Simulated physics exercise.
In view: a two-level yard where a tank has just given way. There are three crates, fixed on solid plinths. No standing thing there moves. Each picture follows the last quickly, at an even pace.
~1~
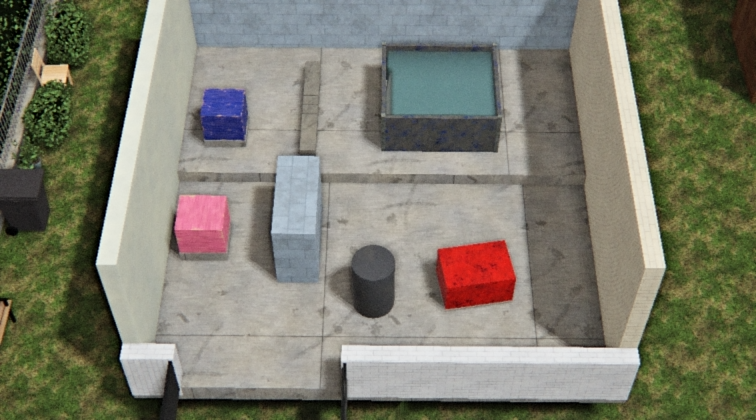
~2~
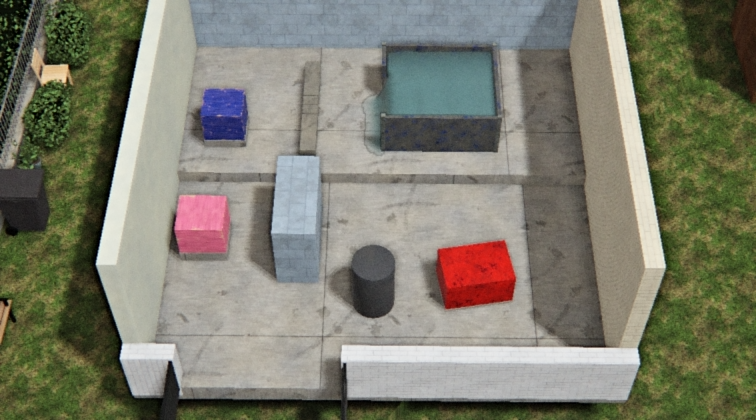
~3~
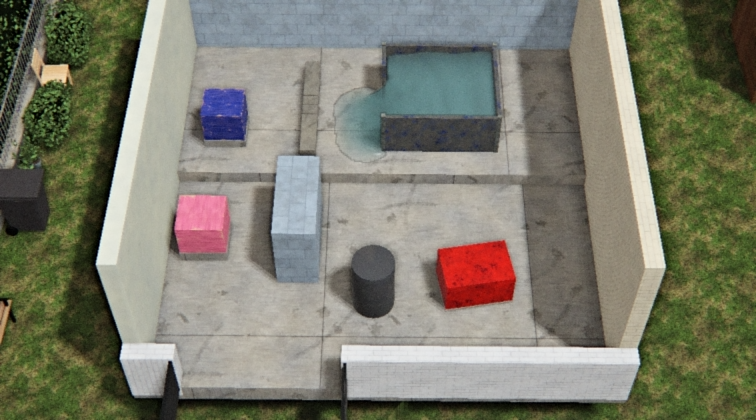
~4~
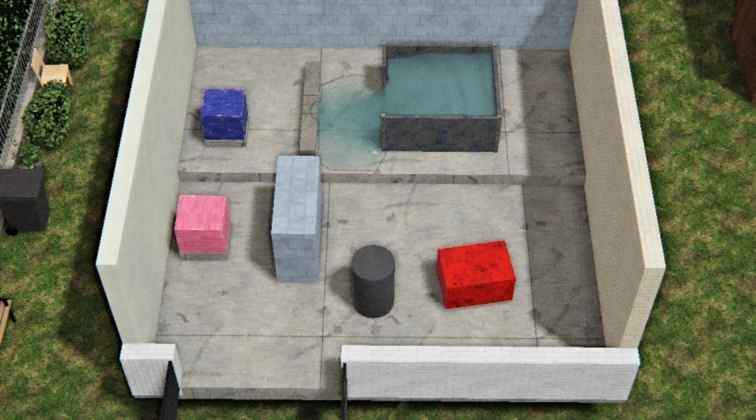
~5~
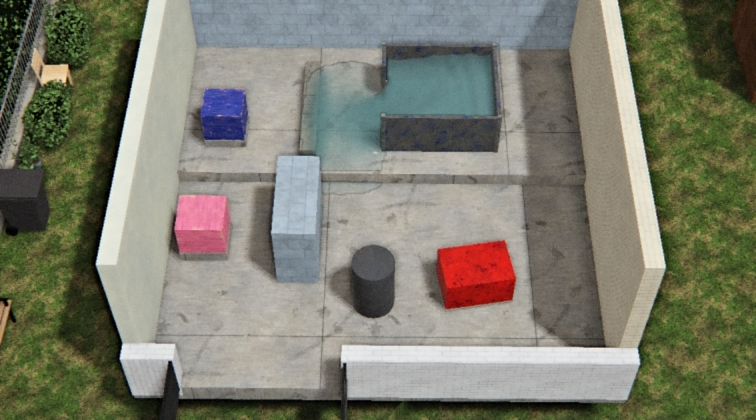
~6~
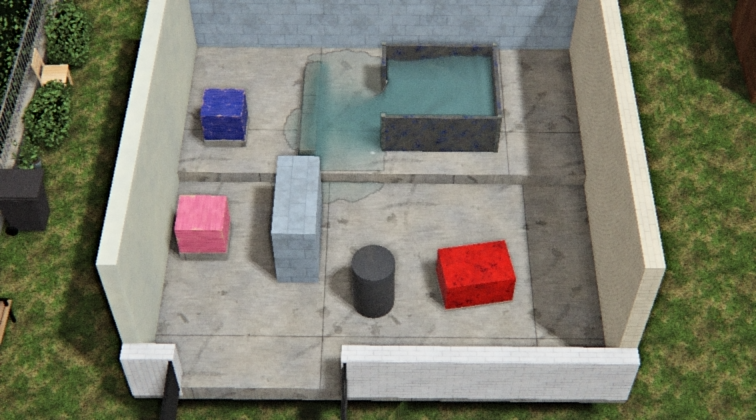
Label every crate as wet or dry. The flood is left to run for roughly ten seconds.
Blue crate: Wet; red crate: Wet; pink crate: Wet.
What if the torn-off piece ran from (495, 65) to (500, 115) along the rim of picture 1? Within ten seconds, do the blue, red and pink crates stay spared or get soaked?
In that case the blue crate is never flooded, the red crate is flooded and the pink crate is never flooded.
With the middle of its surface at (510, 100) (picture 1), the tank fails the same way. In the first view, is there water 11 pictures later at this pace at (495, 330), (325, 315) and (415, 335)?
Taking the three spots in order: Bare, swamped, bare.
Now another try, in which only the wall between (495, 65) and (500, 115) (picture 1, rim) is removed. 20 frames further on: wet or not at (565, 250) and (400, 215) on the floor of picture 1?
Going through them in turn, the first is drenched and the second is untouched by it.
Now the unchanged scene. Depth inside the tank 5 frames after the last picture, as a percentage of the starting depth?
54 percent or thereabouts.
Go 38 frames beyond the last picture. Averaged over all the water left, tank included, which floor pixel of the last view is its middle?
That puts it at around (353, 161).
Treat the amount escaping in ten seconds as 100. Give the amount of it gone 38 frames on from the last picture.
I'd put it at 40 per cent.
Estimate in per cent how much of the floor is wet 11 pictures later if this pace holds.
About 40 per cent.
A moment on, water covers 25 % of the floor; the blue crate water round its plinth, the red crate not reached, the pink crate water round its plinth.
Next, water covers 40 % of the floor; the blue crate water round its plinth, the red crate not reached, the pink crate water round its plinth.
Then, water covers 55 % of the floor; the blue crate water round its plinth, the red crate water round its plinth, the pink crate water round its plinth.
Later, water covers 80 % of the floor; the blue crate water round its plinth, the red crate water round its plinth, the pink crate water round its plinth.
In the end, water covers 95 % of the floor; the blue crate was topped, the red crate was topped, the pink crate was topped.
